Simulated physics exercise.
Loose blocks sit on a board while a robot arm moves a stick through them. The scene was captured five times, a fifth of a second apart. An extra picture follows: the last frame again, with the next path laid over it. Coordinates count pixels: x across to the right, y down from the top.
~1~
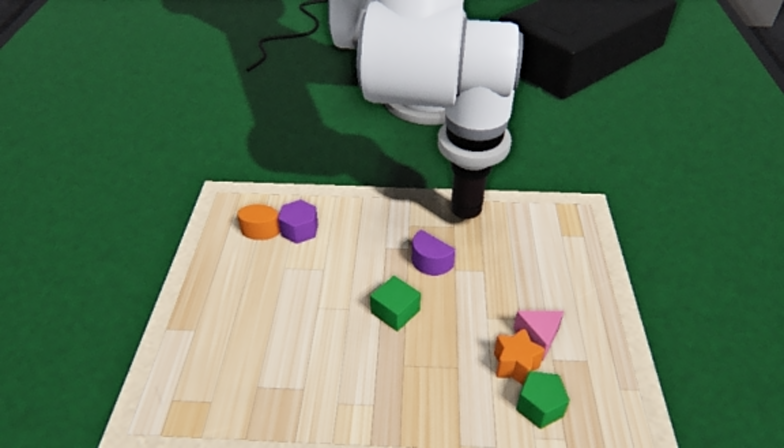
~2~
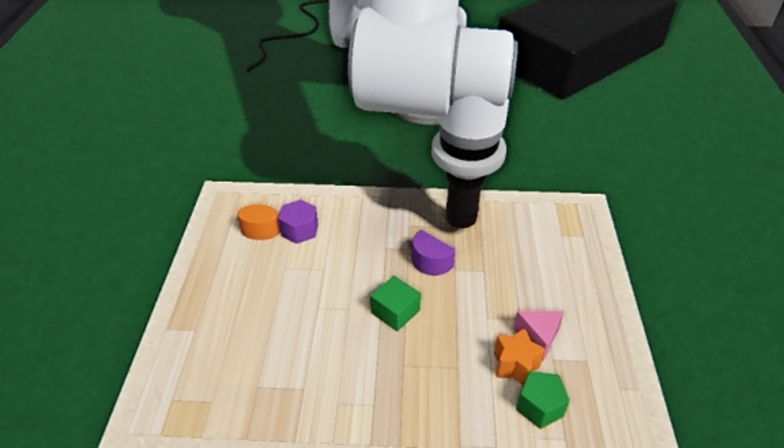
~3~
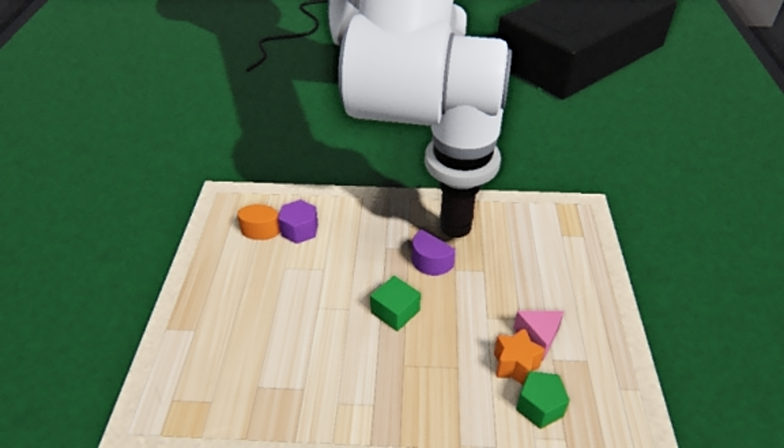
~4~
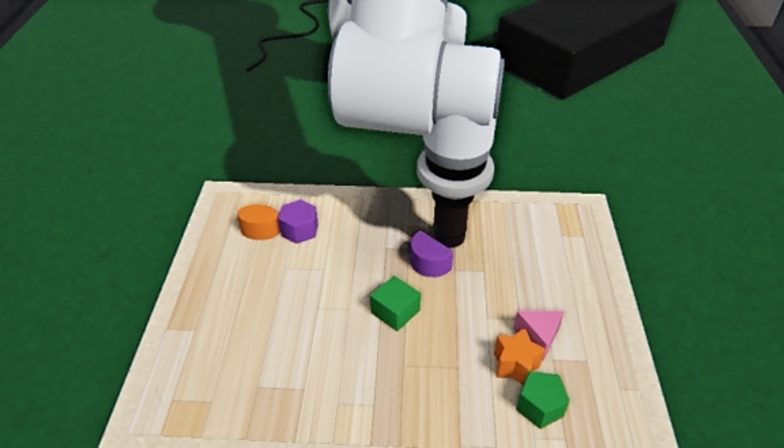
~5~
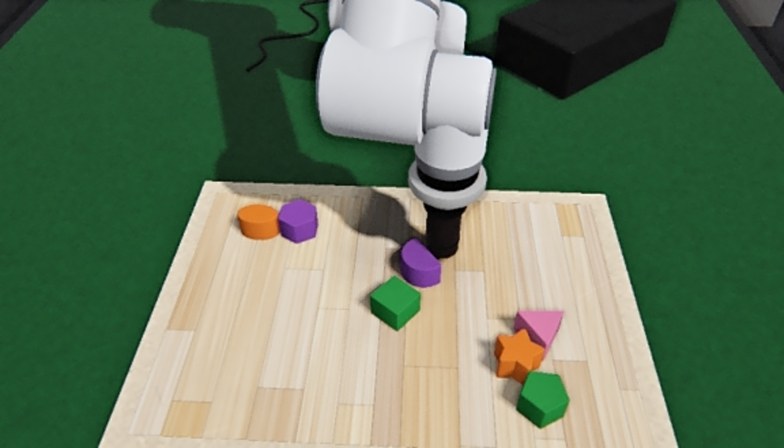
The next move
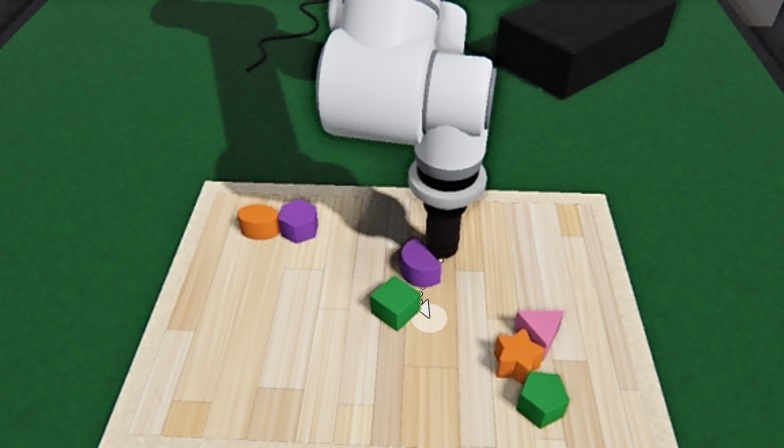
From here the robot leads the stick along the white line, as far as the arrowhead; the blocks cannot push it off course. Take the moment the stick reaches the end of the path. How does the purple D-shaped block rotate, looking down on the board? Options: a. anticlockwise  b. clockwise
Choice b: Clockwise.
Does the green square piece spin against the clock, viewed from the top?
My answer is yes.
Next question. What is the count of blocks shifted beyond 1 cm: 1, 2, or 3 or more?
Here I'd predict two blocks moving more than 1 cm.
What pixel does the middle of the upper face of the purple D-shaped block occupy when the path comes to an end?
Answer: (389, 274).
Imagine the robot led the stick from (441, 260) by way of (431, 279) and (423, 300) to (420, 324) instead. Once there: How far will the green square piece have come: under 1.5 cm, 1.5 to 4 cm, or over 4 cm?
It shifts 1.5 to 4 cm.
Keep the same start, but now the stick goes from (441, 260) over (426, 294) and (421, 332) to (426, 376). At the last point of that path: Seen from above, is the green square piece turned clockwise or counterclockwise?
Prediction: Counterclockwise.
Path on the board, from (441, 260) through (429, 278) and (420, 297) to (429, 318).
The first path, step by step. Halfway along, stick (423, 275); green square piece (386, 303), turned 25° anticlockwise; purple D-shaped block (393, 272), turned 20° clockwise.
At the end, stick (430, 305); green square piece (381, 306), turned 35° anticlockwise; purple D-shaped block (389, 274), turned 30° clockwise; orange star block in place.
